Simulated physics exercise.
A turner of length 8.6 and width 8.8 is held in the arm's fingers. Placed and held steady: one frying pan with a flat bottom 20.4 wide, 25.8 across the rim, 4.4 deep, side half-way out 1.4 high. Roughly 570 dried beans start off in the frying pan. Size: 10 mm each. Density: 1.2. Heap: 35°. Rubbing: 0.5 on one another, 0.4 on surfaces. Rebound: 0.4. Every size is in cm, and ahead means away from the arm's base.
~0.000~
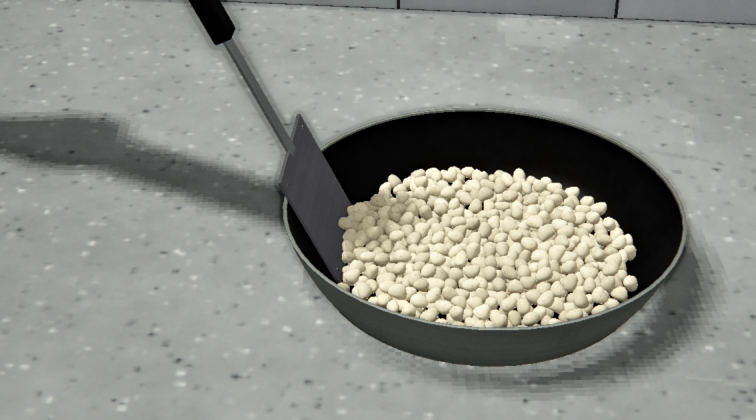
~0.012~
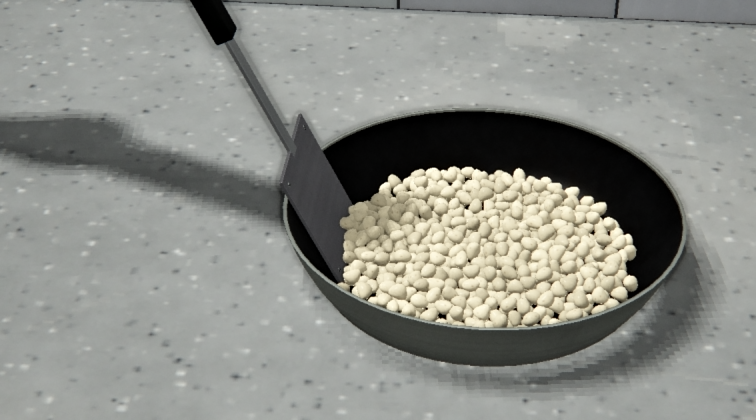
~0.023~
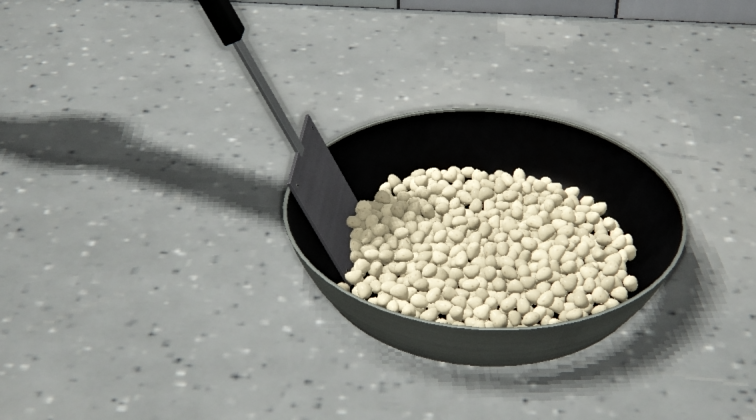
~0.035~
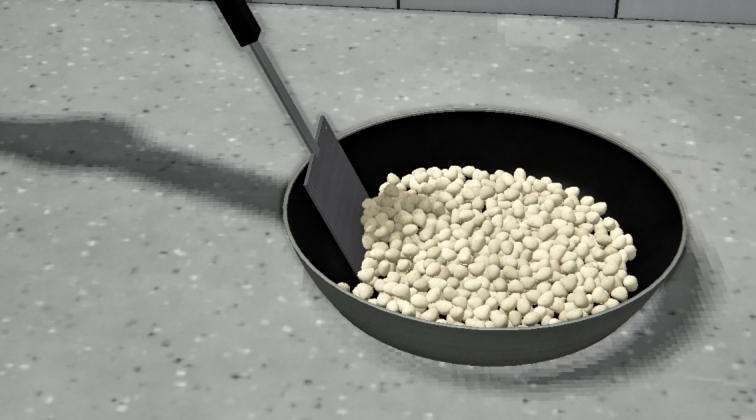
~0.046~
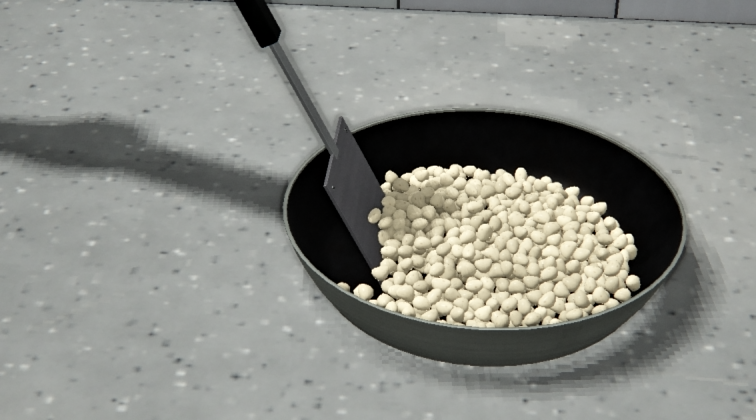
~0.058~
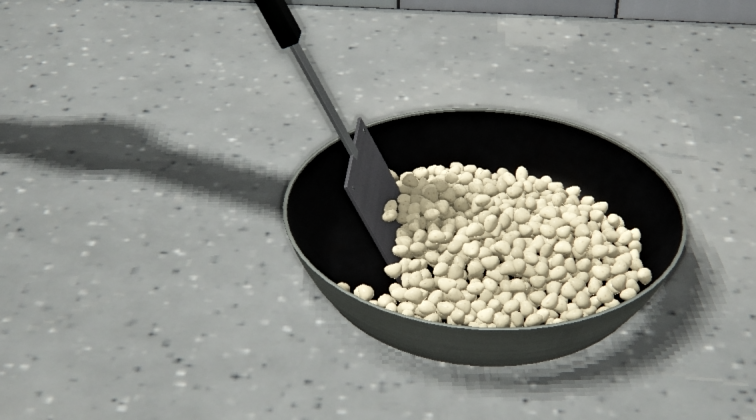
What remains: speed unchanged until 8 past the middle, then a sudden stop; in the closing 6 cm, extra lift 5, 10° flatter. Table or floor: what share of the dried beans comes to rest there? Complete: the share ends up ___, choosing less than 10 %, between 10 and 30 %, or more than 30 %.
The share ends up between 10 and 30 %.
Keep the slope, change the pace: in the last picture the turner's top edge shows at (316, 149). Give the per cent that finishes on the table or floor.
Roughly 0 per cent.
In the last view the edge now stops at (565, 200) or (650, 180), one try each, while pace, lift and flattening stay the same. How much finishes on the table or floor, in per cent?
First try about 10 percent, second about 25 percent.
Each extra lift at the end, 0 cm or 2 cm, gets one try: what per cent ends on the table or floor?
You'd get some 15 per cent with the first setting and some 20 per cent with the second.
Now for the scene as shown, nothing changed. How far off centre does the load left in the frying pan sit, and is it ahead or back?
Ahead, by around 5.0 cm.
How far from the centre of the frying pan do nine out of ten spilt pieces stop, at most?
45 cm.
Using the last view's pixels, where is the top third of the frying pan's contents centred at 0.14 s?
I'd put it somewhere near (565, 224).
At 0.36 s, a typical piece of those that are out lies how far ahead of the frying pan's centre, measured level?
22 cm.
After 0.10 s, sloping 64°, highest piece 7 above the table; 574 in the frying pan.
After 0.14 s, sloping 61°, highest piece 7 above the table; 574 in the frying pan.
After 0.36 s, sloping 54°, highest piece 8 above the table; 492 in the frying pan, 73 on the table or floor, 9 on the blade or in flight.
After 1.41 s, sloping 54°, highest piece 5 above the table; 491 in the frying pan, 83 on the table or floor.
In the end, 491 in the frying pan, 83 on the table or floor. That is 14 % on the table or floor.
